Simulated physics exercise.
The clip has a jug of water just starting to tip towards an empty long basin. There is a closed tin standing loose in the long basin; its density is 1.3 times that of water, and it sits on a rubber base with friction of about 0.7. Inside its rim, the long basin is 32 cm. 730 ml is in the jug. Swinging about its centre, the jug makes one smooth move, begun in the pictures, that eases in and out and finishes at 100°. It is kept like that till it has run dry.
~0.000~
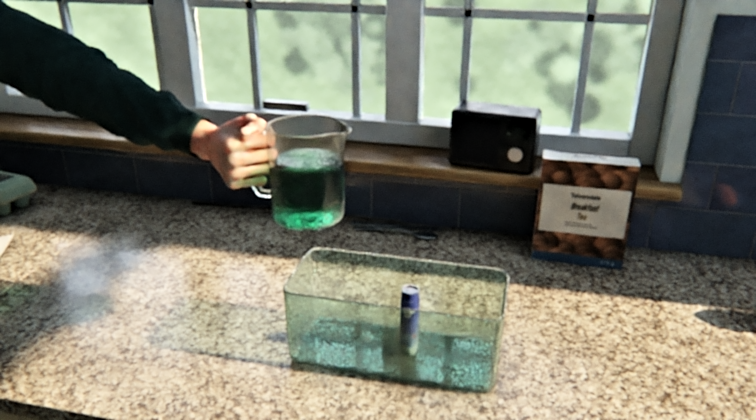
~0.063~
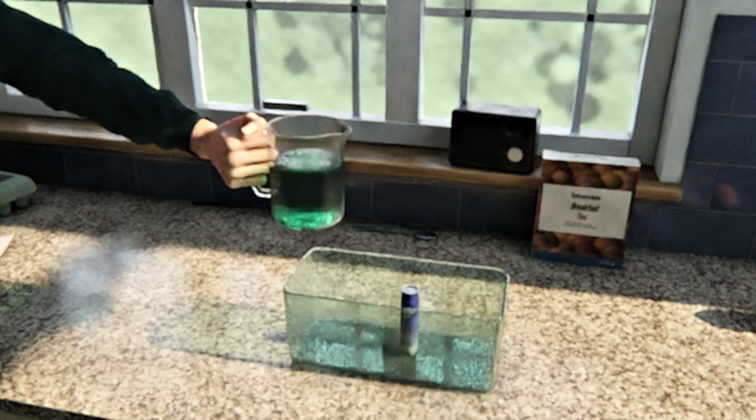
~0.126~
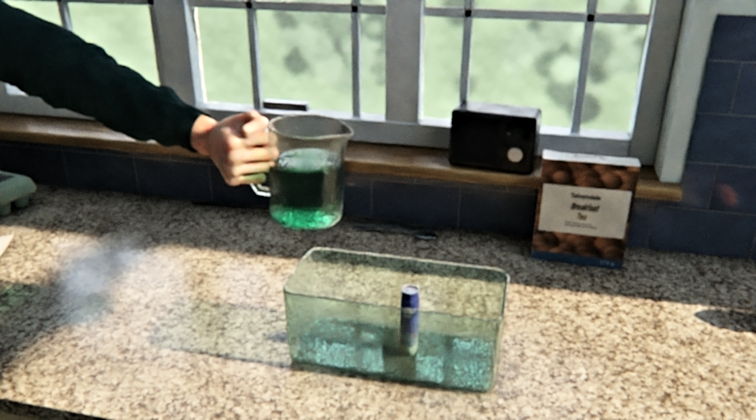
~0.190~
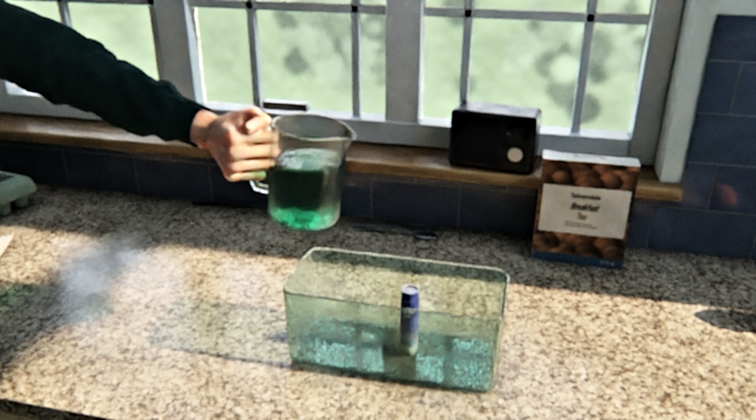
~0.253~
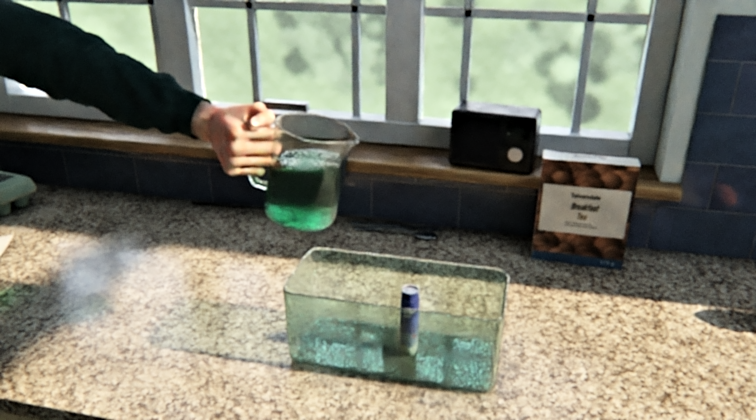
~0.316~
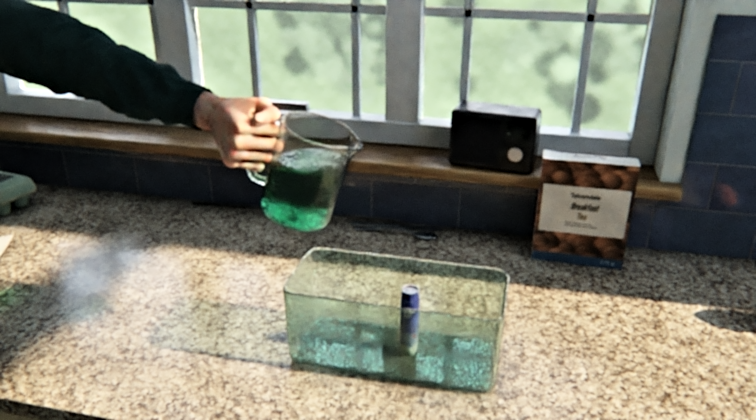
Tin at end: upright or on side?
It tips over.
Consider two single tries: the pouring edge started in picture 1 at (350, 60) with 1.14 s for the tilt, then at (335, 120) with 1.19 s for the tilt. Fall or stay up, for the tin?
Run one: It does not tip. Run two: It tumbles.
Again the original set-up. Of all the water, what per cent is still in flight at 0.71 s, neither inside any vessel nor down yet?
Estimate: About 6 % of all of it.
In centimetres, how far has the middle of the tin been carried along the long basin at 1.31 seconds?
The tin has gone some 3 cm.
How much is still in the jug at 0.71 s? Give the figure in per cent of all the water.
Fraction remaining: Approx. 94 per cent.
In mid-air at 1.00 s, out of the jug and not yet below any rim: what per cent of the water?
Around 26 per cent of the liquid is in flight.
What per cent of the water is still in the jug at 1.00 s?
Some 46 per cent.
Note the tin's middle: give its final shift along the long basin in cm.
The middle of the tin ends some 8.0 cm along the basin.
After 0.71 s the tilt is 69° and 94 per cent is still to pour; the tin stands where it began.
After 1.00 s the tilt is 97° and 45 per cent is still to pour; the tin stands where it began.
After 1.31 s the tilt is 100° and 10 per cent is still to pour; the tin leans 28°.
After 1.64 s the tilt is 100° and 1 per cent is still to pour; the tin lies on its side.
In the end the tin lies on its side.
